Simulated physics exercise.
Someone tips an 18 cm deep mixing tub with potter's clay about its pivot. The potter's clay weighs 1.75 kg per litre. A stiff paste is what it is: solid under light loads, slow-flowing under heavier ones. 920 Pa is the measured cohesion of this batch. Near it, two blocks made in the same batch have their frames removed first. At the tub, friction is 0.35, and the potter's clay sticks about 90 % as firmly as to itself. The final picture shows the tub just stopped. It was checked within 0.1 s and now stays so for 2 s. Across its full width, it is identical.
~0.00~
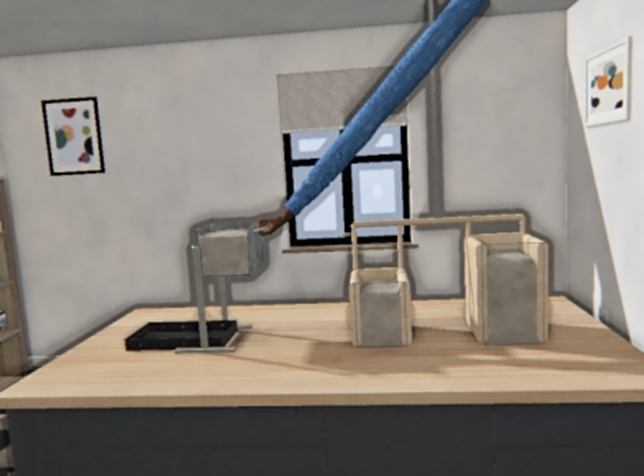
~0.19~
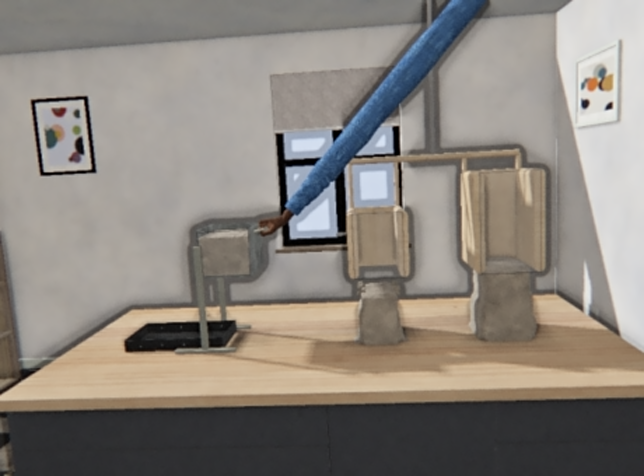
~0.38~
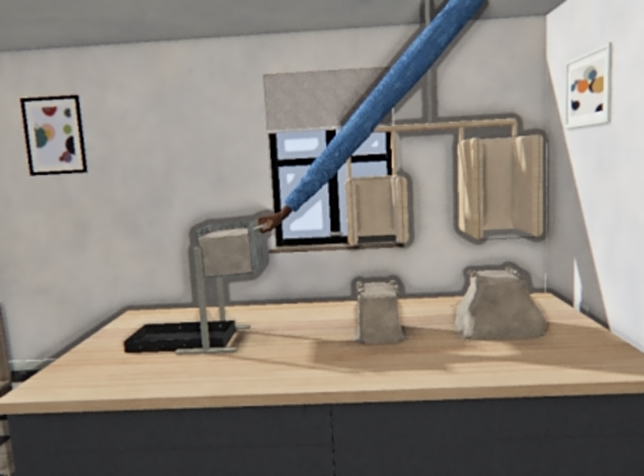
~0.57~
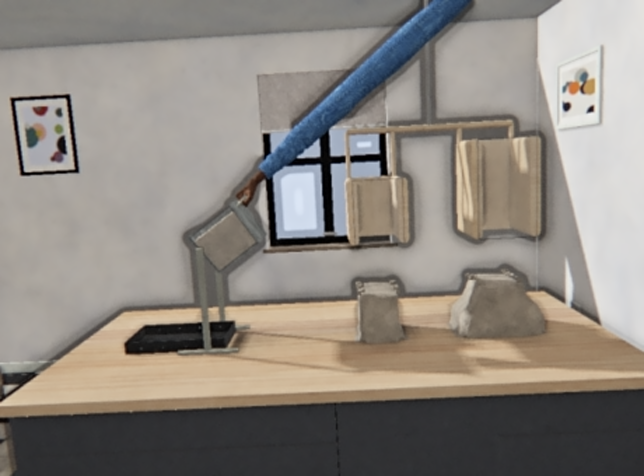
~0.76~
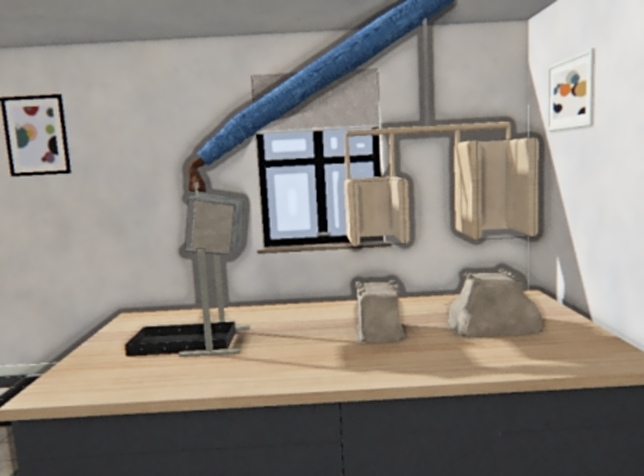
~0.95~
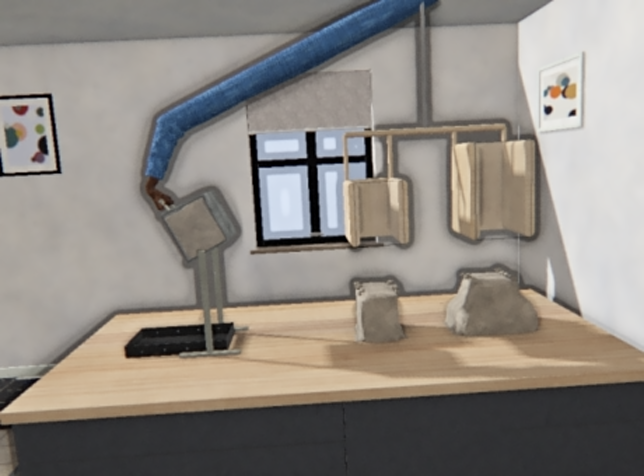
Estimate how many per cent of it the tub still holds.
The tub still holds some 14 per cent.
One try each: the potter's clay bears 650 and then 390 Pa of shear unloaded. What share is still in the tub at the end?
In order: Around 12 % and around 14 %.
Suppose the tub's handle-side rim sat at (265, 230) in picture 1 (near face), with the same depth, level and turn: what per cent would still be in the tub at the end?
In that case close to 10 %.
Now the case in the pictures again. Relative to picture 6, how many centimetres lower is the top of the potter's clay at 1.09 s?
Around 6 cm below its level in the last picture.
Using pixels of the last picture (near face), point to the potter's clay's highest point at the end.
Peak location: Approx. (220, 232).
After 1.09 s, the tub is at 115 degrees and holds 73 %.
After 1.26 s, the tub is at 115 degrees and holds 20 %.
After 1.43 s, the tub is at 115 degrees and holds 14 %.
After 1.60 s, the tub is at 115 degrees and holds 14 %.
After 2.95 s, the tub is at 115 degrees and holds 14 %.
